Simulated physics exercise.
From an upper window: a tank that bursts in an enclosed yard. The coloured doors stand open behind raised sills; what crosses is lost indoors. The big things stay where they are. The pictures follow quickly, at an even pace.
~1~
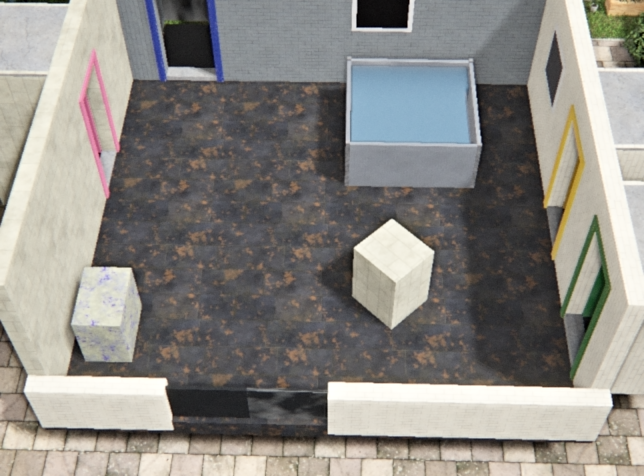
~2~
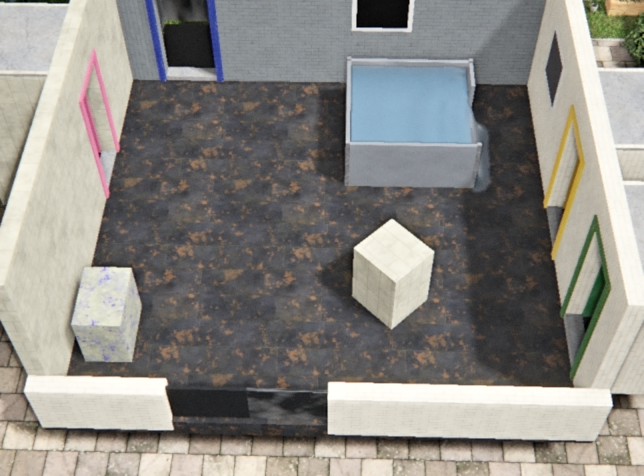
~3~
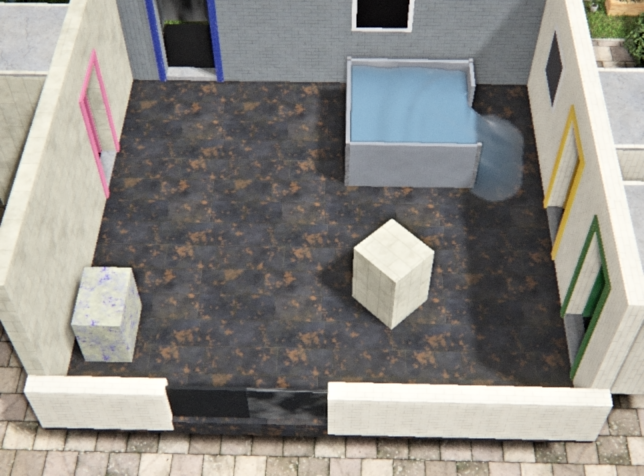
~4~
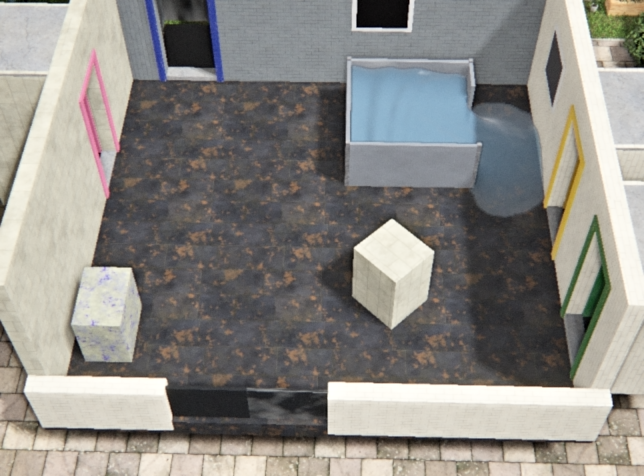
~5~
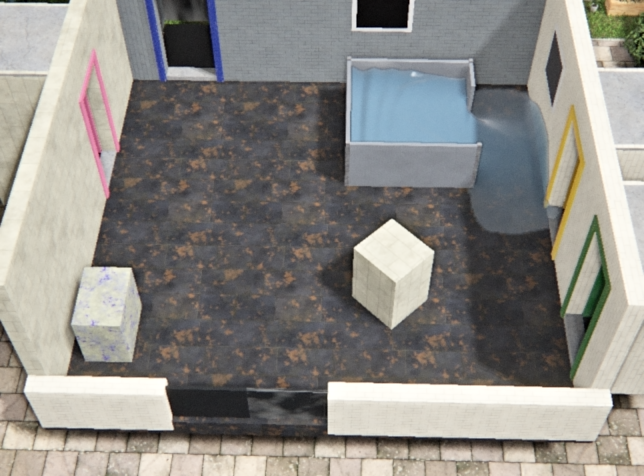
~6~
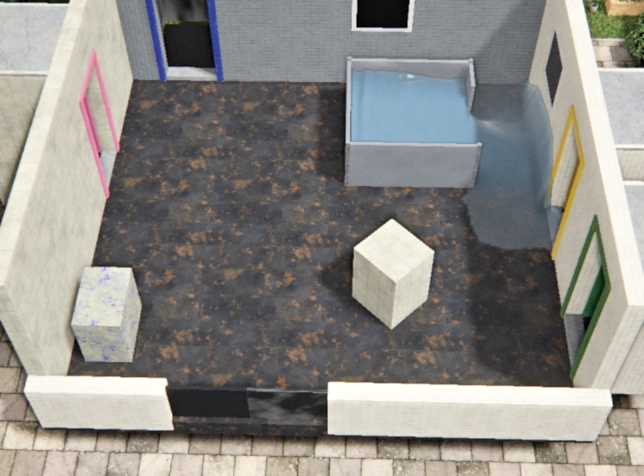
To begin with, an open tank of still water stands at the back of a walled yard with pale blocks and coloured doorways. Water then pours from its right side and fans out across the dark floor to the right-hand wall, spreading along it toward the front, past the yellow doorway.
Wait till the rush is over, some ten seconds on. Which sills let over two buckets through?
One by one: The blue door holds within the limit; the yellow door floods; the green door holds within the limit; the pink door floods.
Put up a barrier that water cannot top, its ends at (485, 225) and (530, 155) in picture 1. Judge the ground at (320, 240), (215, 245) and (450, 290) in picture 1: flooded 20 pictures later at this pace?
In turn: Awash, covered, flooded.
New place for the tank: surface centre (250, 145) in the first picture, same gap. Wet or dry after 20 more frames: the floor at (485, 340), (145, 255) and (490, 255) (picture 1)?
One after the other: Awash, clear, flooded.
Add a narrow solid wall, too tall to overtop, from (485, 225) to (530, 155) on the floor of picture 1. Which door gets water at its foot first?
First comes the door marked yellow.
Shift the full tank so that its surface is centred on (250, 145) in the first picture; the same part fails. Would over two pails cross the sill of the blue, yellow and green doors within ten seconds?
One by one: The blue door stays under; the yellow door lets more in; the green door passes that mark.
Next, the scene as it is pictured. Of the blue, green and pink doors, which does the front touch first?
I say the green-painted one.
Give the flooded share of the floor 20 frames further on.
About 50 per cent.
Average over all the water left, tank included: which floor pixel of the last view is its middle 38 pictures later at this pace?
At about (347, 220).
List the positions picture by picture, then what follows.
In the first picture, still water in the open tank at (411, 104).
In the second picture, the front is at (475, 190), out from the gap at (469, 144).
In the third picture, water pours out at (469, 144) and has run to (512, 129).
In the fourth picture, water pours out at (469, 146) and has run to (531, 119).
In the fifth picture, water pours out at (469, 146) and has run to (528, 97).
In the sixth picture, the front is at (551, 247), out from the gap at (469, 146).
A moment on, water covers 15 % of the floor; the blue door not reached, the yellow door over two buckets in, the green door wet at the sill, nothing in, the pink door not reached.
Next, water covers 30 % of the floor; the blue door not reached, the yellow door far over two buckets in, the green door wet at the sill, nothing in, the pink door not reached.
Then, water covers 50 % of the floor; the blue door wet at the sill, nothing in, the yellow door far over two buckets in, the green door wet at the sill, nothing in, the pink door not reached.
Later, water covers 80 % of the floor; the blue door wet at the sill, nothing in, the yellow door far over two buckets in, the green door under two buckets in, the pink door over two buckets in.
In the end, water covers 95 % of the floor; the blue door under two buckets in, the yellow door far over two buckets in, the green door under two buckets in, the pink door over two buckets in.
